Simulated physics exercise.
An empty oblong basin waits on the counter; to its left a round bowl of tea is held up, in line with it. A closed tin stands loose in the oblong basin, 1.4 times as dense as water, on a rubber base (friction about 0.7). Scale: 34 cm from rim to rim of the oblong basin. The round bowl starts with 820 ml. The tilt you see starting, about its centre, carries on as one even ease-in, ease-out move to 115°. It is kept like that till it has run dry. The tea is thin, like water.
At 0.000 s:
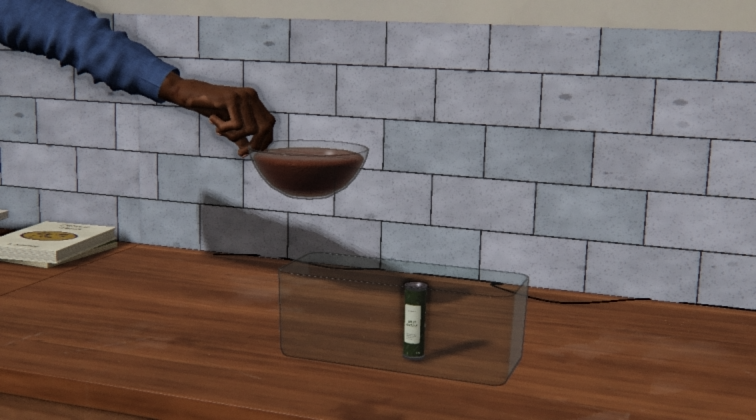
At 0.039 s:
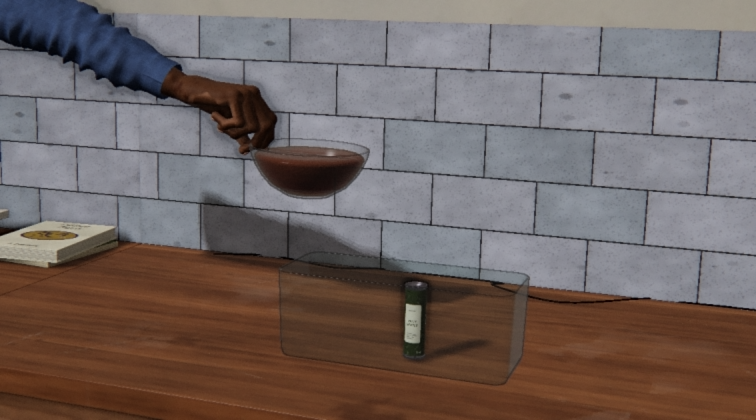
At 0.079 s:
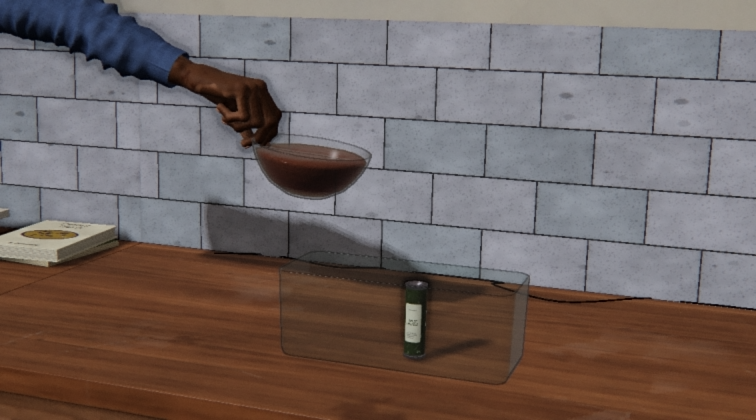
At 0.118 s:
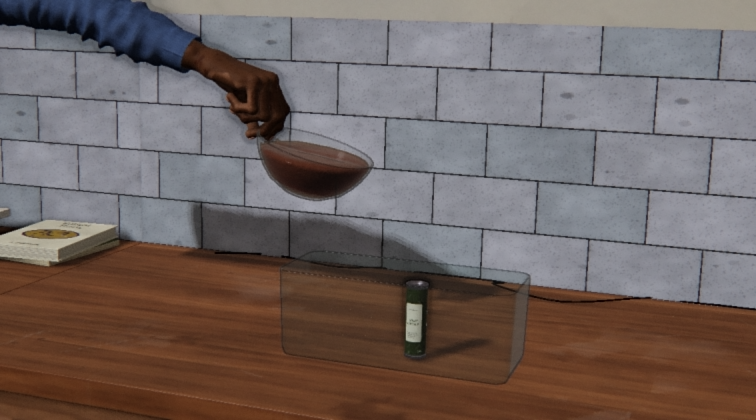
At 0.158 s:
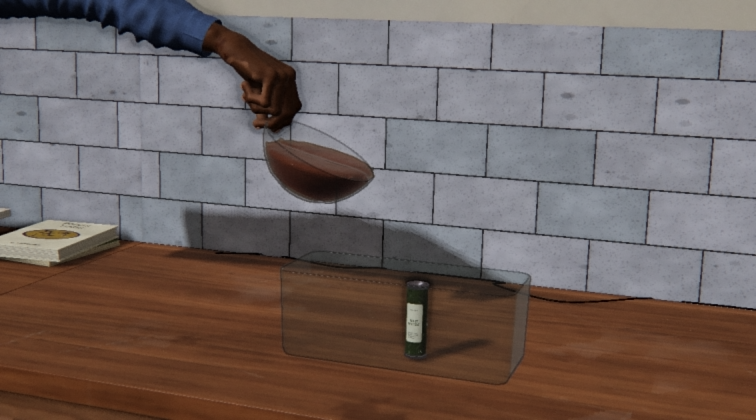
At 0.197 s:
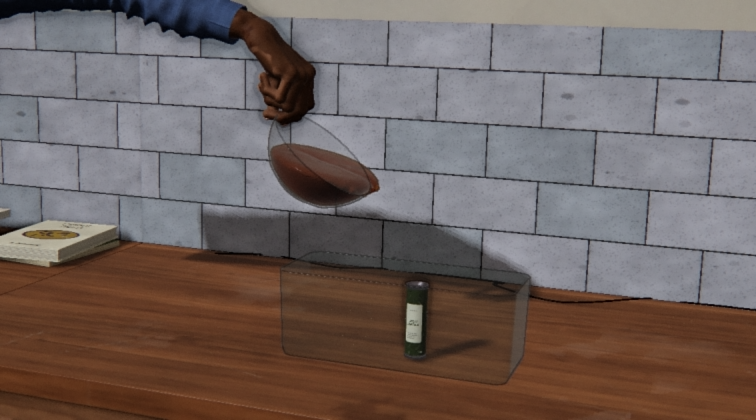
A dark-skinned hand in a blue sleeve holds a clear round bowl of reddish-brown tea above a wooden counter, seen from the front and slightly above against grey-blue tiles. Below and to the right sits a clear oblong basin holding a dark green container with a pale label, with books at far left. The hand rises and tilts the bowl rightward, gradually then steeply, bringing tea to its lowered rim, where a little passes over, while the camera stays still.
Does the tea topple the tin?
The tin topples.
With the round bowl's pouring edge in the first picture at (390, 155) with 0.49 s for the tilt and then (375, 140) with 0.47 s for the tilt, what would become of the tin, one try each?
First it falls; then it topples.
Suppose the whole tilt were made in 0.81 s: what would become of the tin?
The tin remains upright.
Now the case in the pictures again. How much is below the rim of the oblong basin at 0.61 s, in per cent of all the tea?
Near 88 in a hundred.
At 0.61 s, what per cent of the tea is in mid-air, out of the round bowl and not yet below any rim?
Some 7 per cent.
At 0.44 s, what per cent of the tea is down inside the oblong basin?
About 82 per cent.
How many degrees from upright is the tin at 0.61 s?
Near 20° from upright.
By 0.44 s the tilt is 111° and 0 per cent is still to pour; the tin stands where it began.
By 0.61 s the tilt is 115° and 0 per cent is still to pour; the tin leans 22°.
By 0.79 s the tilt is 115° and 0 per cent is still to pour; the tin leans 60°.
By 0.99 s the tilt is 115° and 0 per cent is still to pour; the tin lies on its side.
At rest the tin lies on its side.
